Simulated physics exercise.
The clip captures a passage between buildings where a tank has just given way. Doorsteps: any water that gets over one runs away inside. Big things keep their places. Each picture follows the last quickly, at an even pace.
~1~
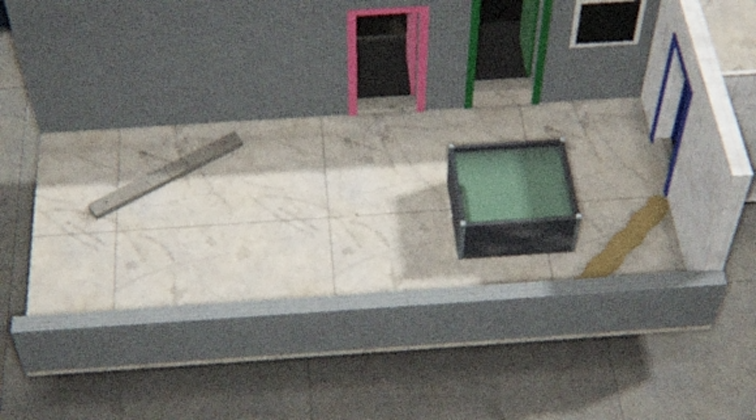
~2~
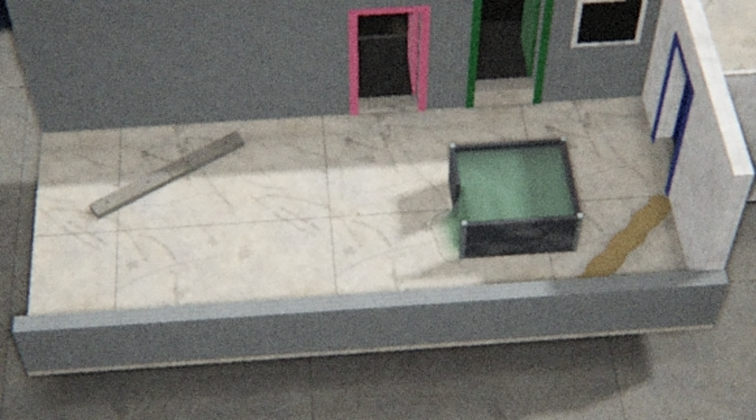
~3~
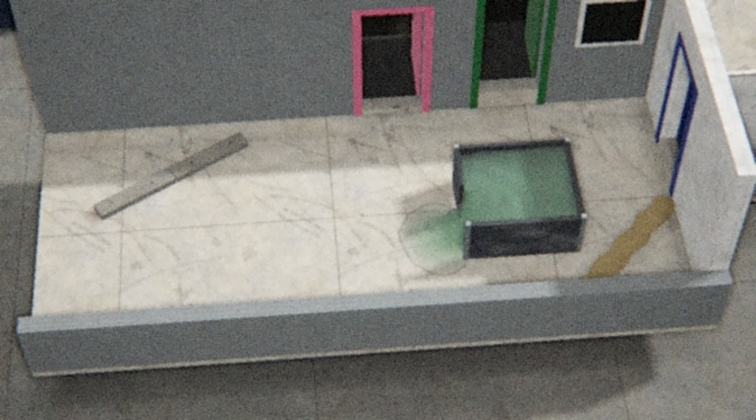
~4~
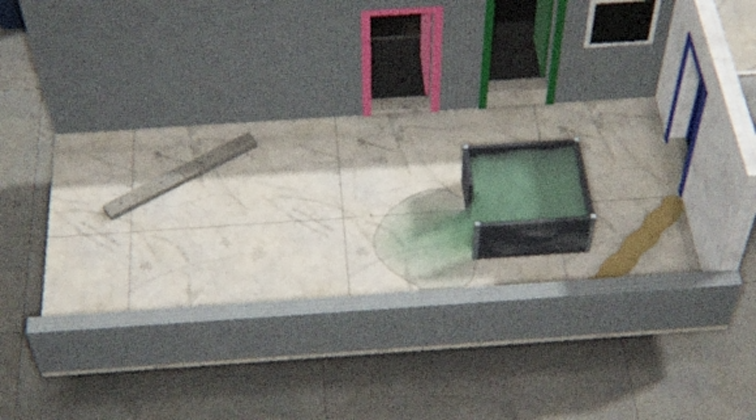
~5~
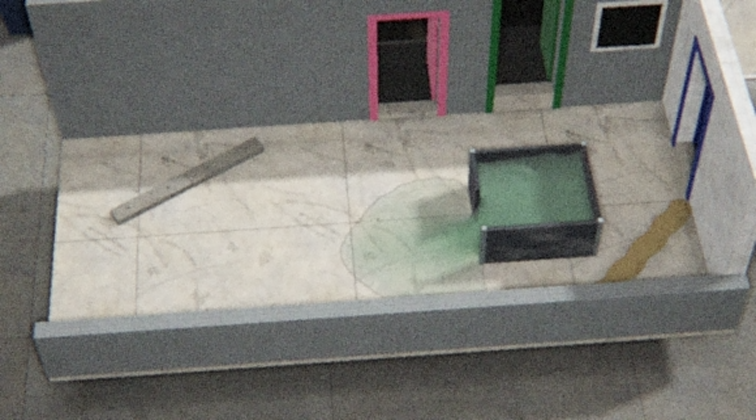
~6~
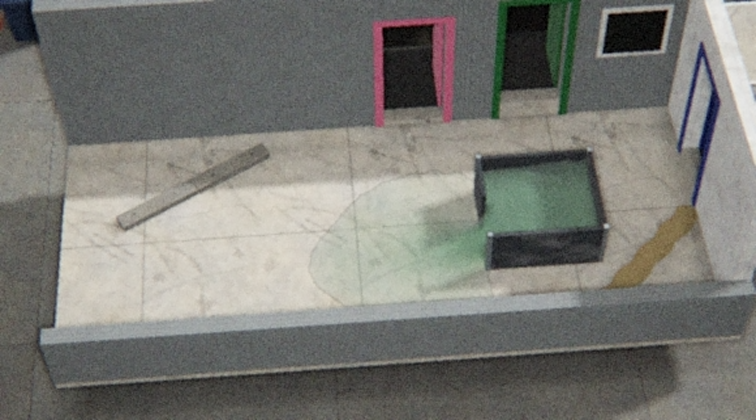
Green-tinted water pours from the left side of a dark-edged tank and spreads leftward in a widening, thinning sheet across the pale floor, while the view shifts slightly so the scene slides a little right. The passage is seen from above, between a grey wall behind and a low grey wall in front. Pink and green doorframes, a blue one at right, a grey beam at left and a brown strip stay put.
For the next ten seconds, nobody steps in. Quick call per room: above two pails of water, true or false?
Green door: False; pink door: False; blue door: False.
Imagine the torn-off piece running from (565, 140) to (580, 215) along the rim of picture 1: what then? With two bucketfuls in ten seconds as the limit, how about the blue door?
Result for the blue door: It ends up above.
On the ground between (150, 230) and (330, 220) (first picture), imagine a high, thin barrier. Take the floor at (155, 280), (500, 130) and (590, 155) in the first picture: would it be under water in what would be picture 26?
One after the other: Under water, dry, clear.
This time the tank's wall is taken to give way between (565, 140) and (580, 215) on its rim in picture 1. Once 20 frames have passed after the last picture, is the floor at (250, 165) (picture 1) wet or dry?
Answer: Bone-dry.
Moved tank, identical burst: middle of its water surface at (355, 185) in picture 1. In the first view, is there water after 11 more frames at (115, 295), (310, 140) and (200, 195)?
Spot by spot, in the order asked: Swamped, untouched, swamped.
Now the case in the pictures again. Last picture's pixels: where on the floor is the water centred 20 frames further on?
The water's centre sits above (386, 245).
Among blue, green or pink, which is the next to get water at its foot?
That's the pink door.
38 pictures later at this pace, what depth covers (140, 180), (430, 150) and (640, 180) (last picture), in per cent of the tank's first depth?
Around 2, 2 and 0 percent, in that order.
A moment on, water covers 30 % of the floor; the green door not reached, the pink door not reached, the blue door not reached.
Next, water covers 45 % of the floor; the green door not reached, the pink door not reached, the blue door not reached.
Then, water covers 50 % of the floor; the green door not reached, the pink door wet at the sill, nothing in, the blue door not reached.
Later, water covers 55 % of the floor; the green door not reached, the pink door wet at the sill, nothing in, the blue door not reached.
In the end, water covers 45 % of the floor; the green door not reached, the pink door wet at the sill, nothing in, the blue door not reached.
